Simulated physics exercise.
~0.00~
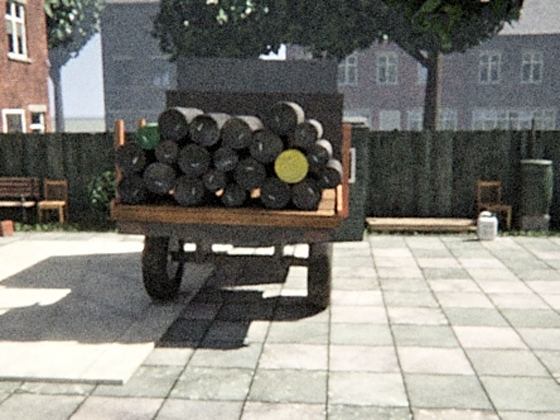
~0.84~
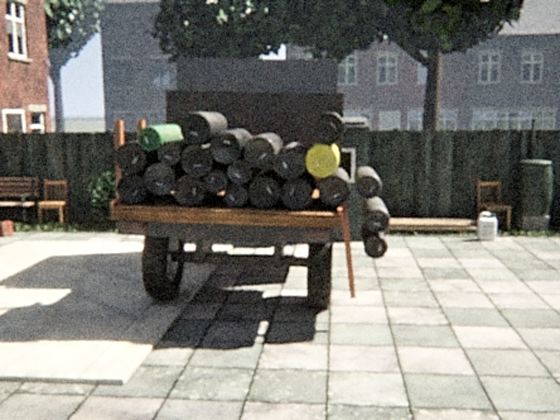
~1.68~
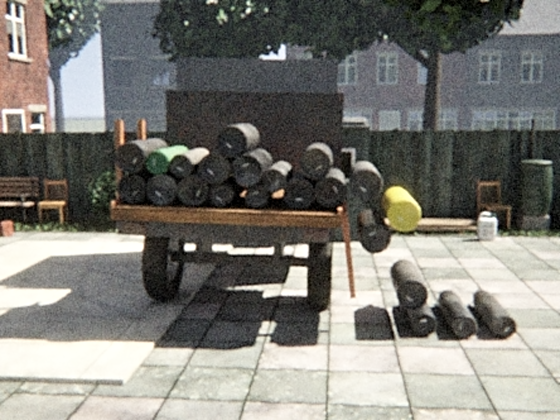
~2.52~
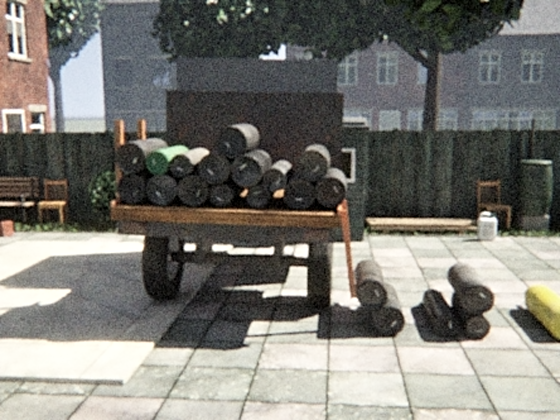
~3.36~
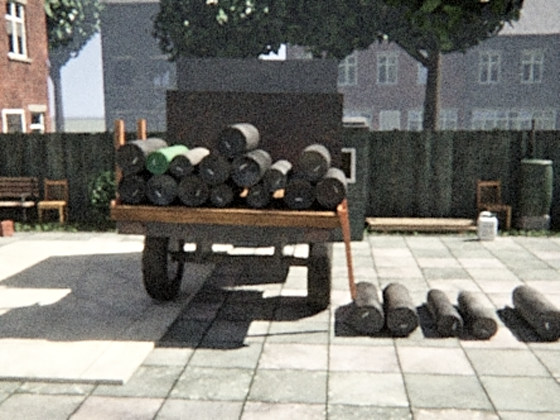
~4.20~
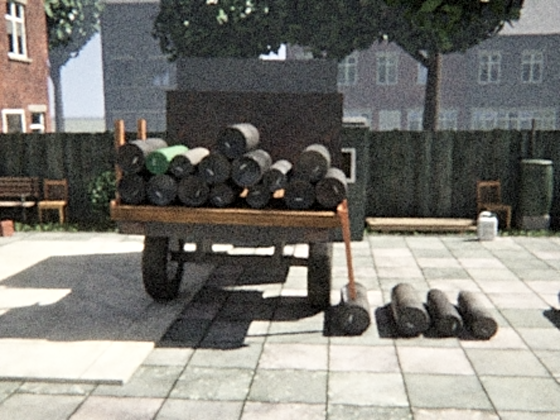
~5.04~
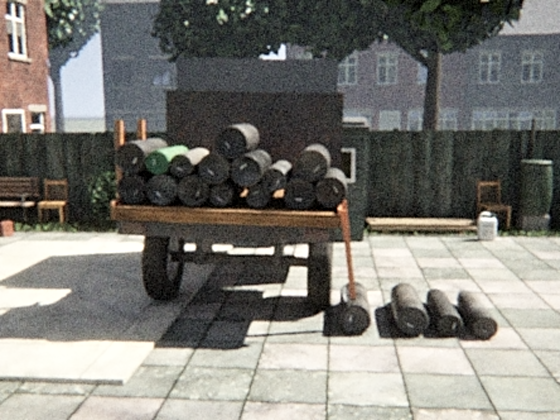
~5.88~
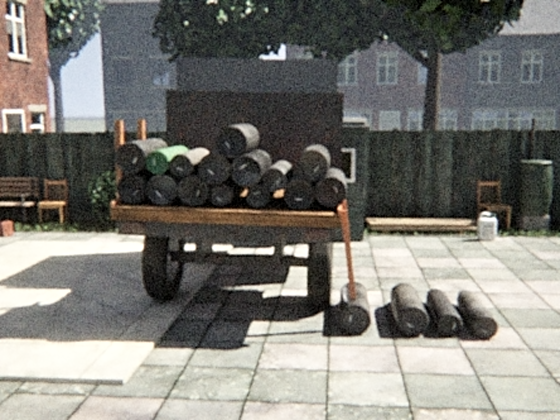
At the start, dark cylinders, with one yellow and one green among them, lie stacked on the flatbed of a parked vehicle seen from behind in a sunny paved yard. The posts on the right swing out and down, and the pile slumps that way, the green one shifting slightly right on top. Several dark cylinders spill over the right edge, followed by the yellow one. They land on the paving and roll, the yellow one heading out of view at the right. Finally, four dark cylinders rest beside the vehicle, while the green one remains atop the settled load.
